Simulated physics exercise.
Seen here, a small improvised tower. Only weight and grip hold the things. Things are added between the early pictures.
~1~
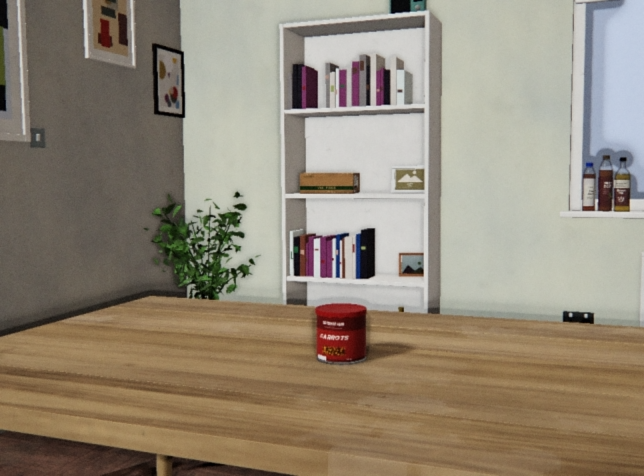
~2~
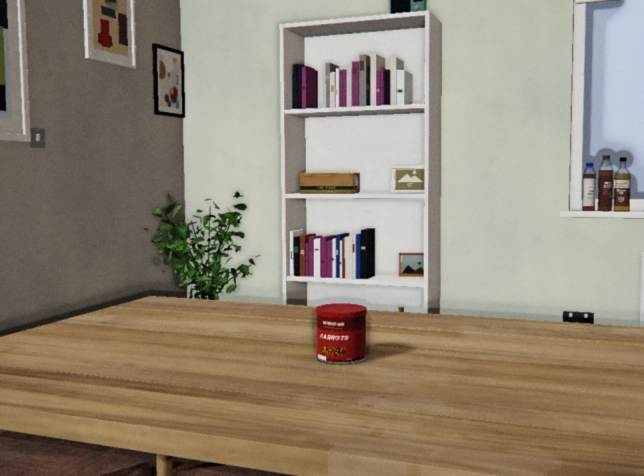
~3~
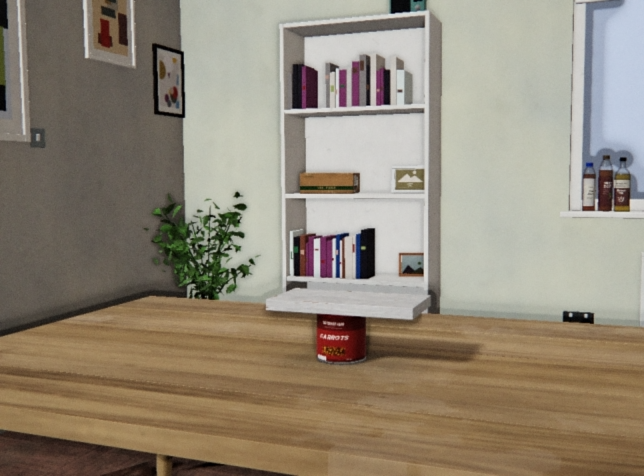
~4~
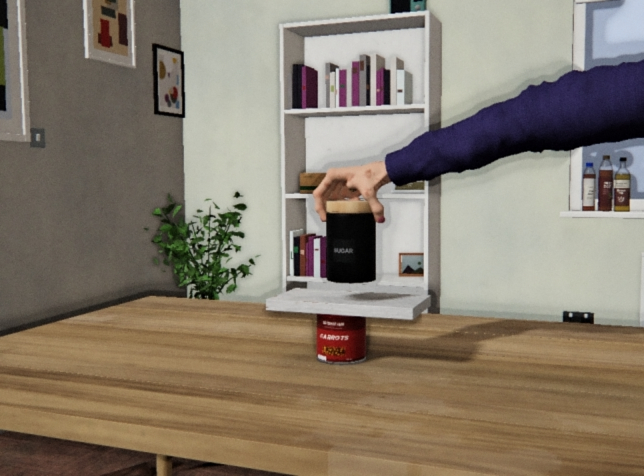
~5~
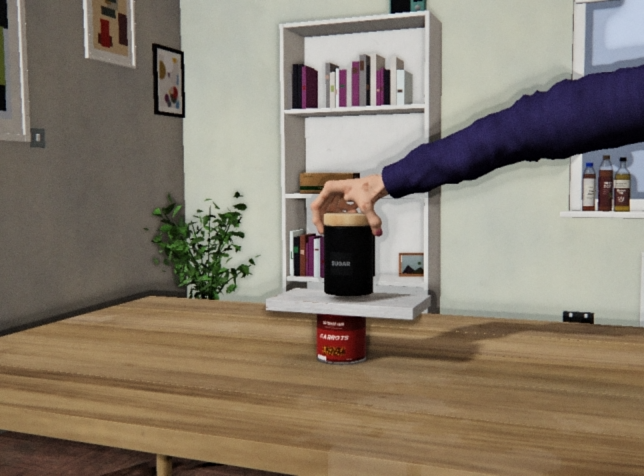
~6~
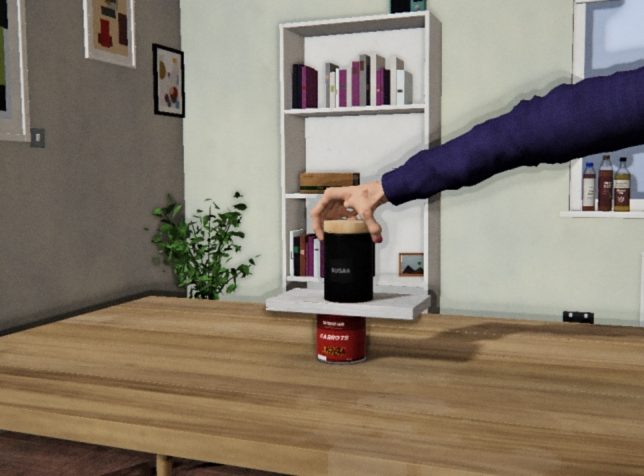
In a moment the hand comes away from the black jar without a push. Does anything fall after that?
As it turns out, it holds.
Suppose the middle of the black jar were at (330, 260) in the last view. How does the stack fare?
Then it stays up.
Then, 0.80 s past the last view, nothing moves.
Then, 1.70 s past the last view, black jar resting near (348, 261).
Finally, all 3 still in place. Final places as the last picture's camera would see them, black jar near (349, 261). The stack stays up.
